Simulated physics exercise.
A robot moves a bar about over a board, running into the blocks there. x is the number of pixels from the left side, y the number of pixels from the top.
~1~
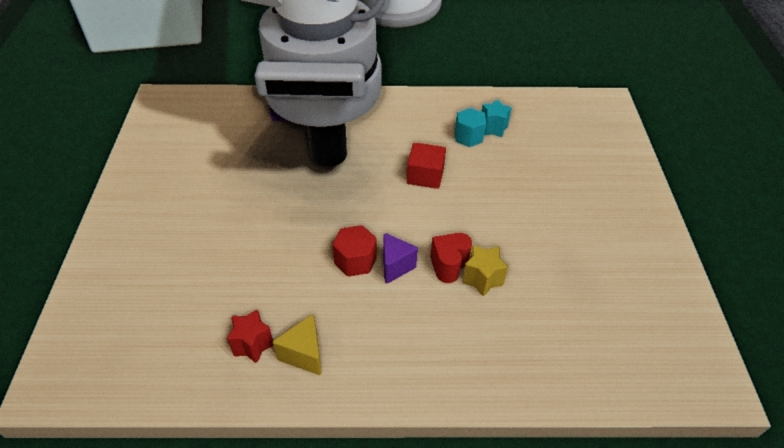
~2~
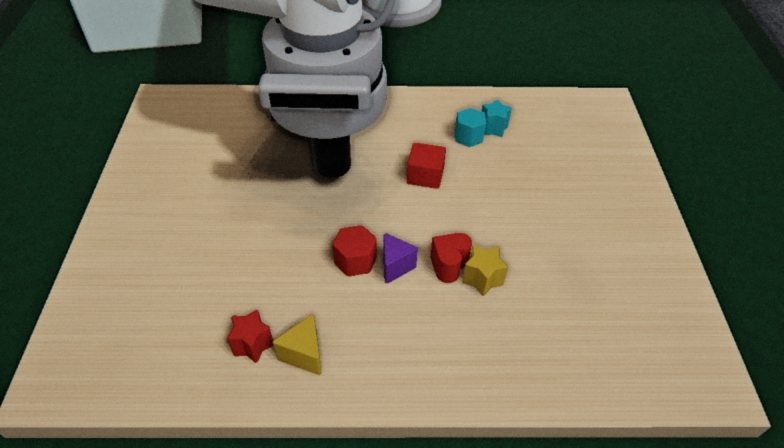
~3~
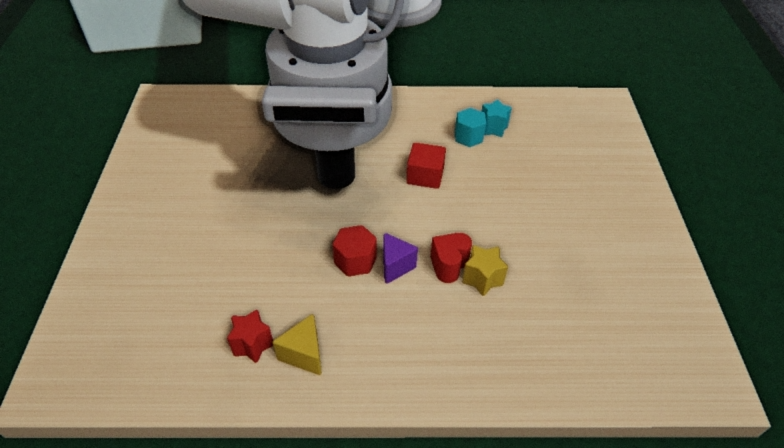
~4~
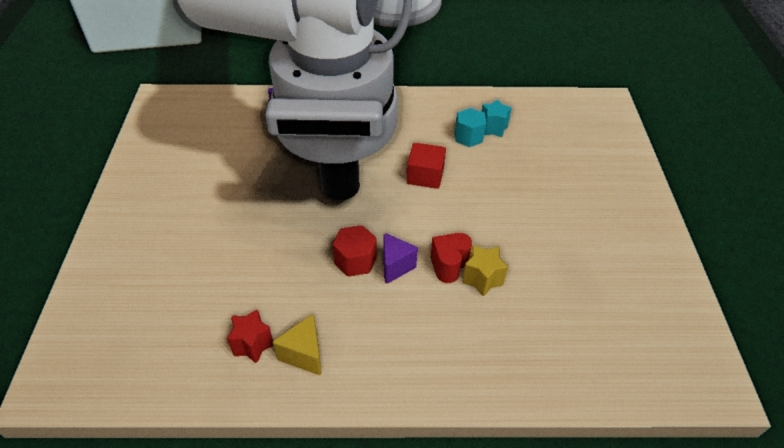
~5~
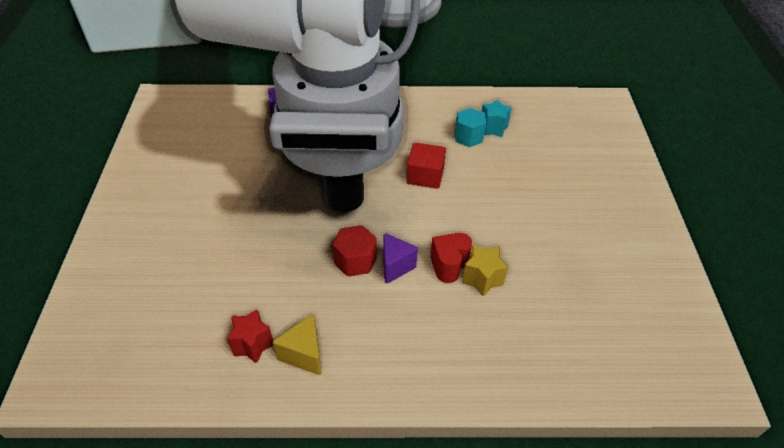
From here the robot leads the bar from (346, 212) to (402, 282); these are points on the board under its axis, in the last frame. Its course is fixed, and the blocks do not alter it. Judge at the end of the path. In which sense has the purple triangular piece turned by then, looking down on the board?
If we look at it from overhead, the purple triangular piece pivots clockwise.
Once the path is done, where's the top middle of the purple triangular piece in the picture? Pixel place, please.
Close to (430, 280).
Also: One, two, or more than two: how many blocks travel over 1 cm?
I'm going with two.
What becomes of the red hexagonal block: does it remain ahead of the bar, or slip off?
It escapes to one side.
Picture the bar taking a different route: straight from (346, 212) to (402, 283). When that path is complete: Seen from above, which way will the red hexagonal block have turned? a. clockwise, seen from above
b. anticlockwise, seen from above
I'll go with a - clockwise, seen from above.
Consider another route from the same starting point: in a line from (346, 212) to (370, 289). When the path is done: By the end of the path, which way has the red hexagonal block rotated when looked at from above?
Bird's-eye view: Clockwise.
The first path, step by step. One third of the way, bar at (362, 221); red hexagonal block at (355, 246).
Two thirds of the way, bar at (382, 244); red hexagonal block at (358, 267), turned 55° clockwise; purple triangular piece at (409, 264).
At the end, bar at (402, 269); red hexagonal block at (358, 271), turned 65° clockwise; purple triangular piece at (430, 280), turned 35° clockwise; red heart-shaped block not moved.
